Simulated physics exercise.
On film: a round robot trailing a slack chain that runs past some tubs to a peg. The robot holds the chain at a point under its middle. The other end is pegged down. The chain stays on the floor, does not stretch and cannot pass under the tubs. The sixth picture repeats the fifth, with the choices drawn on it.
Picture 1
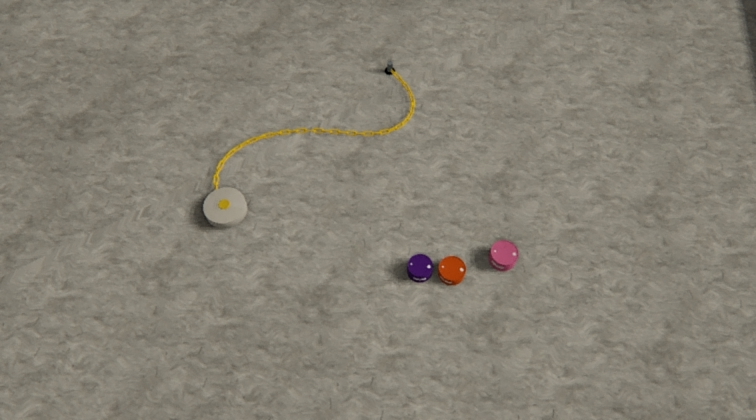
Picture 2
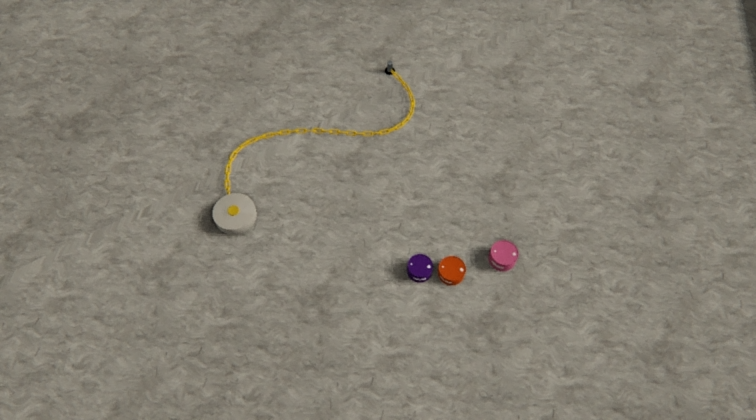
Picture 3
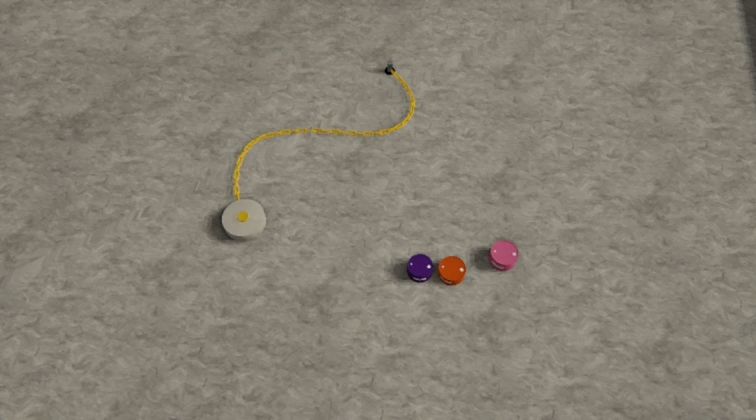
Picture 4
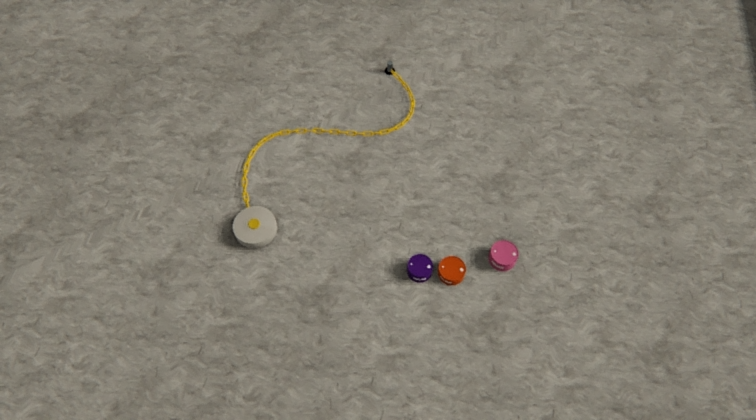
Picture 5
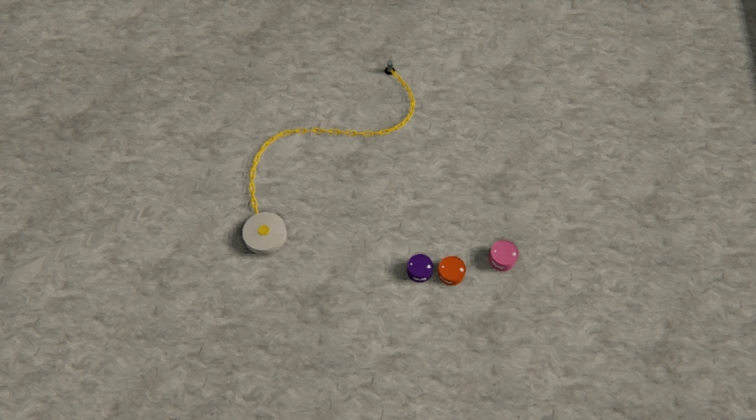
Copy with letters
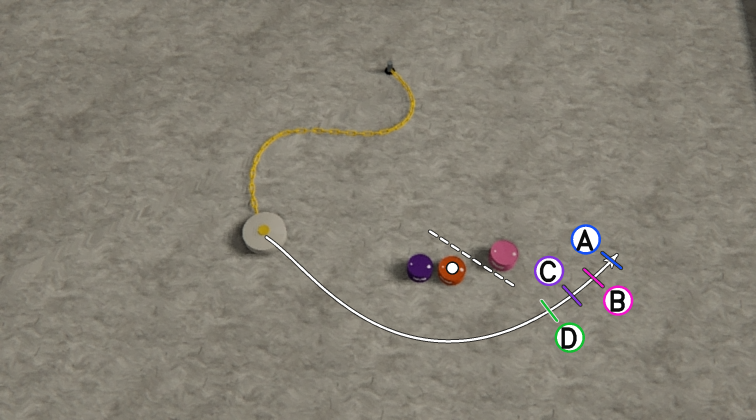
On a grey stone-like floor, a round pale robot slides slowly right and down, trailing a pegged yellow chain near three still tubs.
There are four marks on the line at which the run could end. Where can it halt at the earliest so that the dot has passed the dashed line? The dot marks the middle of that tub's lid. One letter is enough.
As far as tick C.
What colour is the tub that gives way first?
The purple tub.
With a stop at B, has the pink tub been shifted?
Yes.
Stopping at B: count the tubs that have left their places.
By then, three.
On the marked copy, A at (612, 260); B at (593, 278); C at (572, 296); D at (549, 311); the dashed line at (469, 257); the route from (266, 237) via (440, 341) to (617, 255); the white dot at (452, 268).
Taking C. A third of the way, robot (354, 309); orange tub (452, 271).
Two thirds of the way, robot (480, 336); orange tub (452, 271).
When it is over, robot (574, 293); orange tub (477, 253); purple tub (459, 236); the dot on the orange tub is over the dashed line.
As for the rest, A does it too, but is farther than needed; B does it too, but is farther than needed; D leaves the dotted tub short, at (465, 263).
